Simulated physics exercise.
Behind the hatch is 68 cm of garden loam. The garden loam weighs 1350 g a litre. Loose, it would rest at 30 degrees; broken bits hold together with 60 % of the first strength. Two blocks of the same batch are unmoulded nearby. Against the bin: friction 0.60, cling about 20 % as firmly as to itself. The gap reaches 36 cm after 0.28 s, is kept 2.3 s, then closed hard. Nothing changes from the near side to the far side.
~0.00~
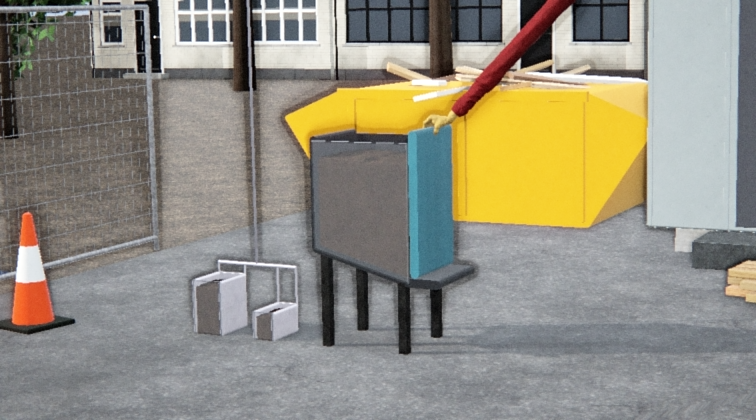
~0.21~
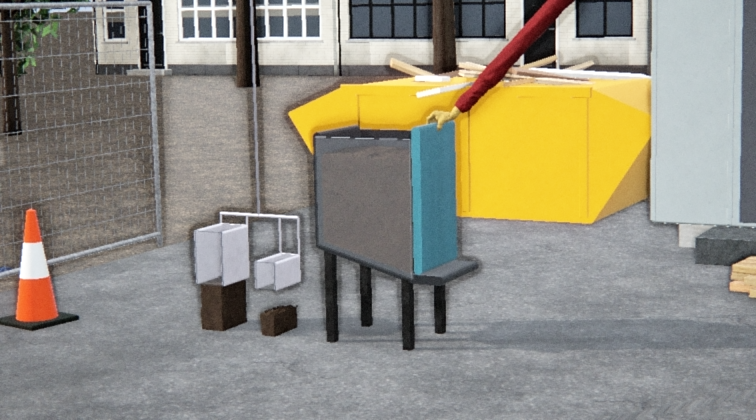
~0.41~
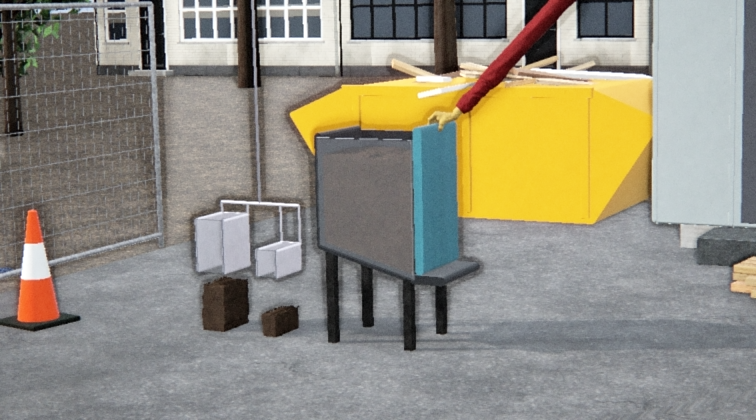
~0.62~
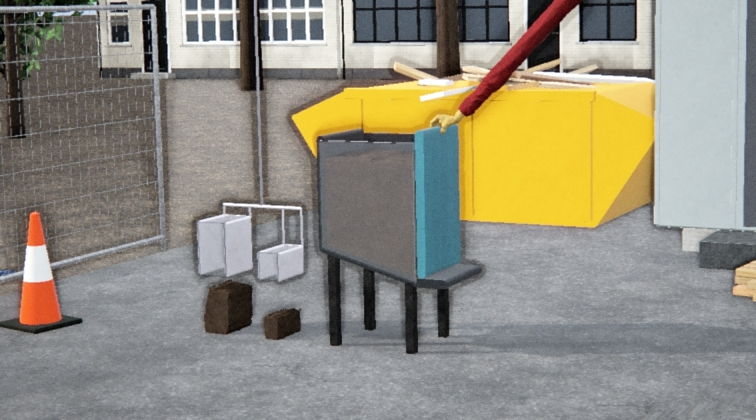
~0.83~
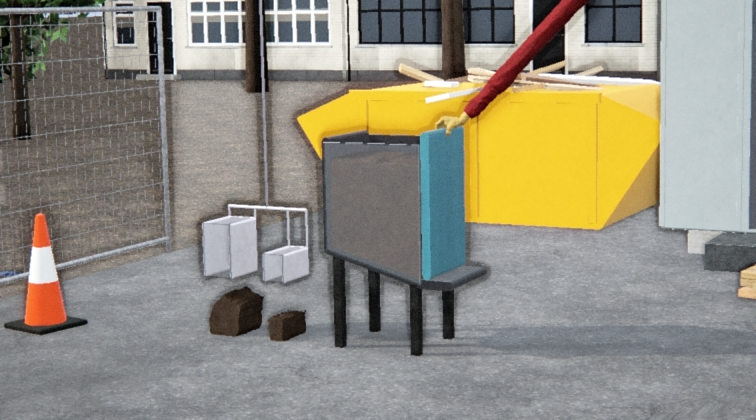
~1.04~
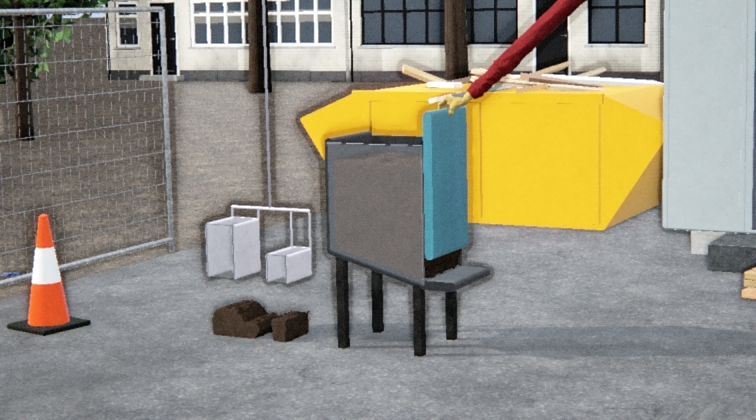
Two brown blocks come out of their moulds, the larger slumps, and an arm lifts the blue hatch slightly.
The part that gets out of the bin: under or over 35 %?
The result is under 35 %.
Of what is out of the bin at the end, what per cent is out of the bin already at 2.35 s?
About 50 %.
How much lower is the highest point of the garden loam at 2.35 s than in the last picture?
About 0 cm.
By 1.64 s, the hatch is 36 cm open and 0 % is out.
By 2.35 s, the hatch is 36 cm open and 7 % is out.
By 3.06 s, the hatch is 36 cm open and 8 % is out.
By 3.77 s, the hatch is 9.2 cm open and 12 % is out.
By 4.43 s, at the end, the hatch is shut and 13 % is out.
